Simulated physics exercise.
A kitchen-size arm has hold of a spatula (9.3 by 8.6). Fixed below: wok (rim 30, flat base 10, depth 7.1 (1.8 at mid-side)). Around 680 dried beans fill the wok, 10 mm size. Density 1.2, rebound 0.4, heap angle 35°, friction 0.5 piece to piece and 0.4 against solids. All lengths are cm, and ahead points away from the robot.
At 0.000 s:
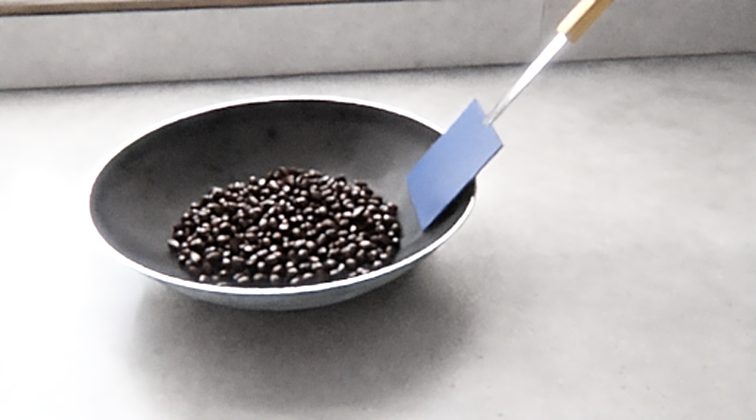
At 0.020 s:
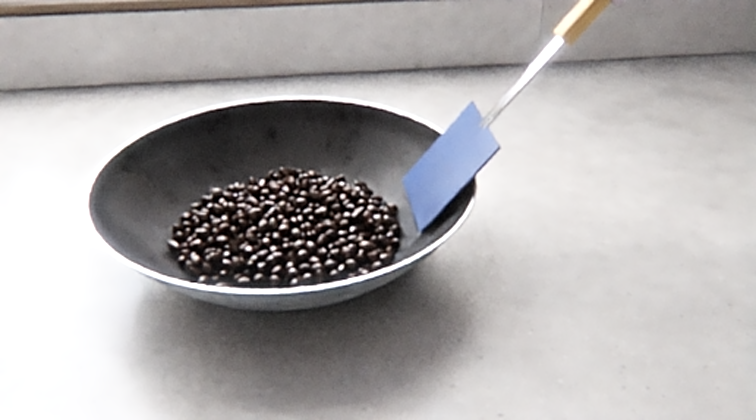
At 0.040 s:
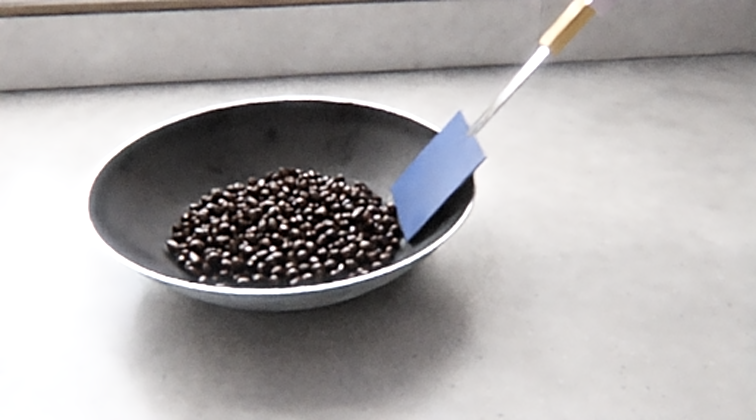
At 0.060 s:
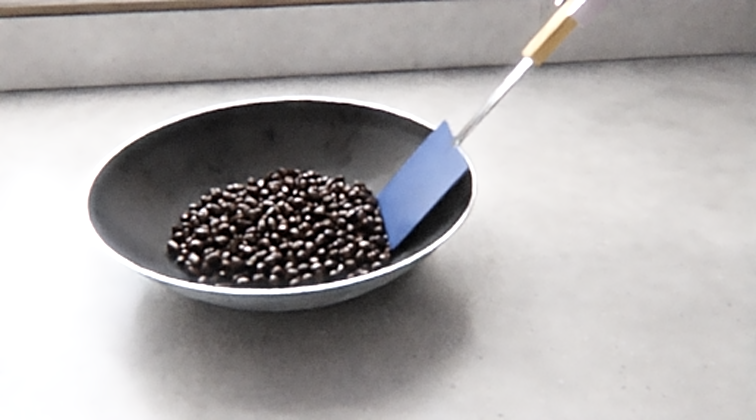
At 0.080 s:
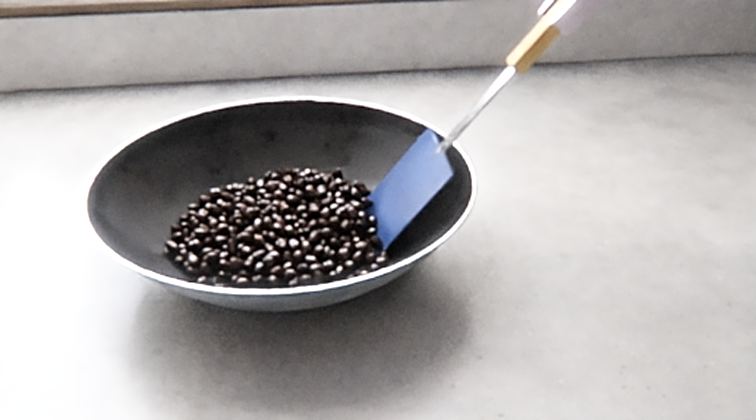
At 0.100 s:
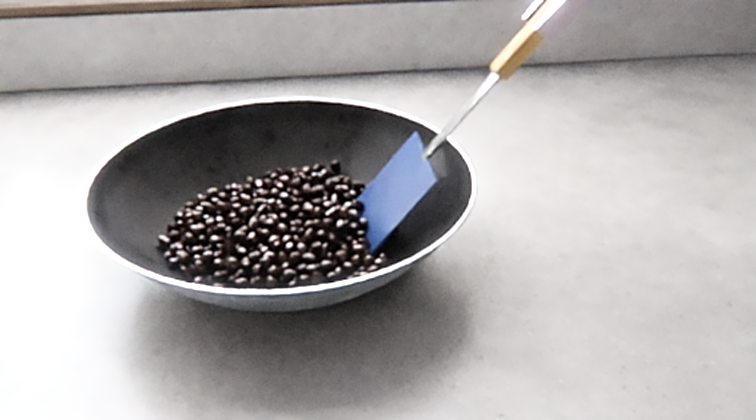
A dark wok of shiny dark beans sat on a pale counter while a blue spatula slid down and left from its right side, then pushed into the pile, nudging the beans slightly leftward.
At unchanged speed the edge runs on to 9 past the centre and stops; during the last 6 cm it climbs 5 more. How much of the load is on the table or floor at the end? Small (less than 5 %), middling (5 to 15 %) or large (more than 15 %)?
A middling share, 5 to 15 %, ends on the table or floor.
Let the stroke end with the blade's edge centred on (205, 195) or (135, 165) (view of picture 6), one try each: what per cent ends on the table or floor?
About 0 and 20 per cent.
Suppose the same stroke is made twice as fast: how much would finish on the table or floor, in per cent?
In that case some 25 per cent.
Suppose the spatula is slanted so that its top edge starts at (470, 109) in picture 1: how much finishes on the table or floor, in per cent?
Some 10 per cent.
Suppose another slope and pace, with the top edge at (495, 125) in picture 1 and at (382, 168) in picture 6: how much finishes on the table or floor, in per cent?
Some 25 per cent.
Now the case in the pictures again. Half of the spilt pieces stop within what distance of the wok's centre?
About 24 cm.
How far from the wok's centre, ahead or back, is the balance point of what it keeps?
Some 5.0 cm ahead.
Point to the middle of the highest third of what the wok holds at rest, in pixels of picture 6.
Near (167, 219).
After 0.19 s, sloping 51°, highest piece 11 above the table; 681 in the wok.
After 0.28 s, sloping 51°, highest piece 14 above the table; 680 in the wok, 1 on the blade or in flight.
After 0.52 s, sloping 51°, highest piece 8 above the table; 618 in the wok, 44 on the table or floor, 19 on the blade or in flight.
After 1.57 s, sloping 51°, highest piece 7 above the table; 618 in the wok, 63 on the table or floor.
At rest, 618 in the wok, 63 on the table or floor. That is 9 % on the table or floor.
